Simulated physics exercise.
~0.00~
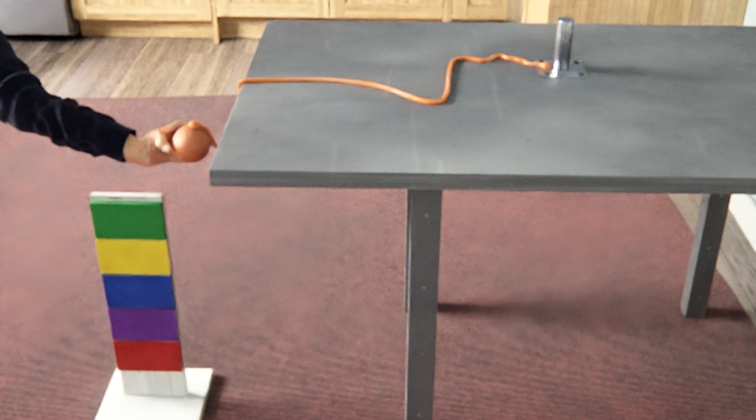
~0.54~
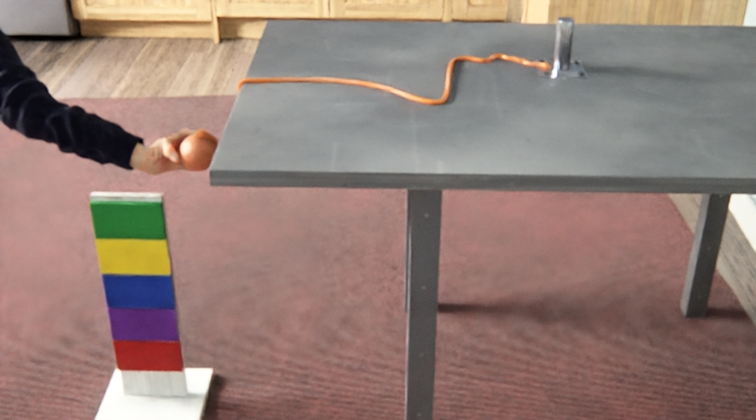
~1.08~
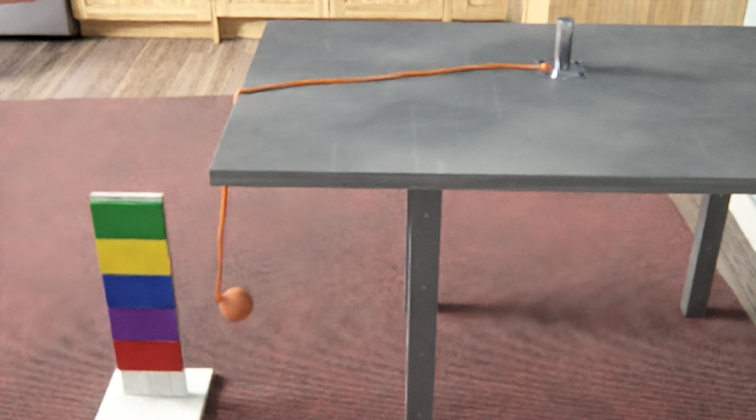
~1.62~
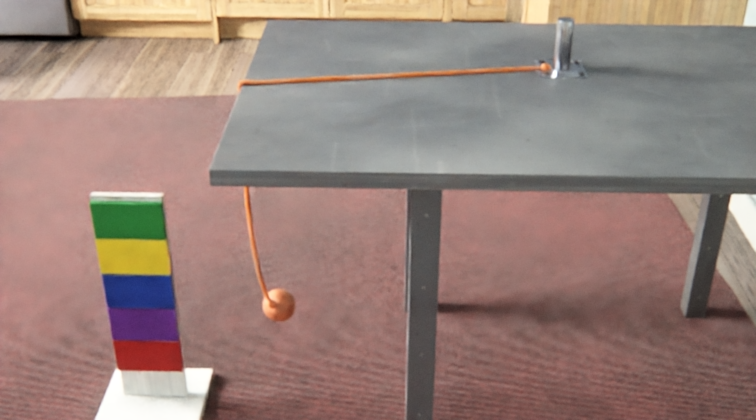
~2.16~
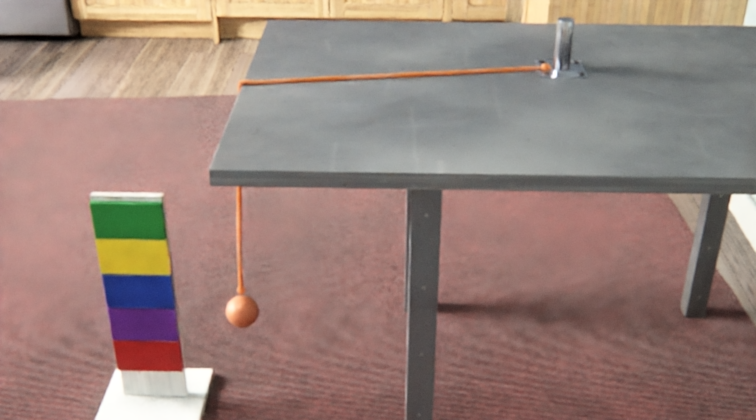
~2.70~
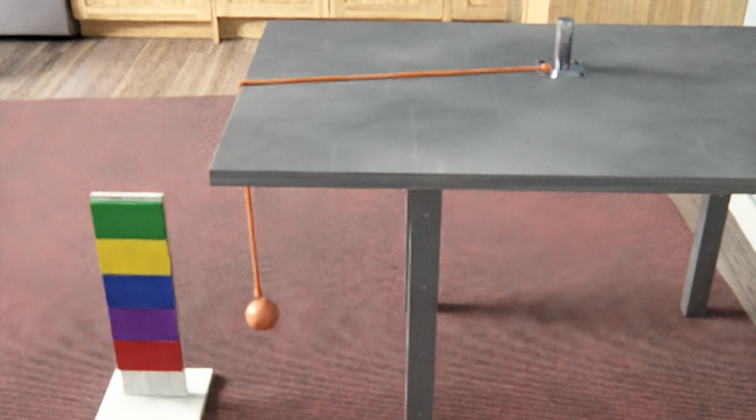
An orange ball on a cord was held by a hand just off the table's left edge, then let go, dropping beside a board of coloured bands. It swung right and back a little, and ended hanging level with the purple band.
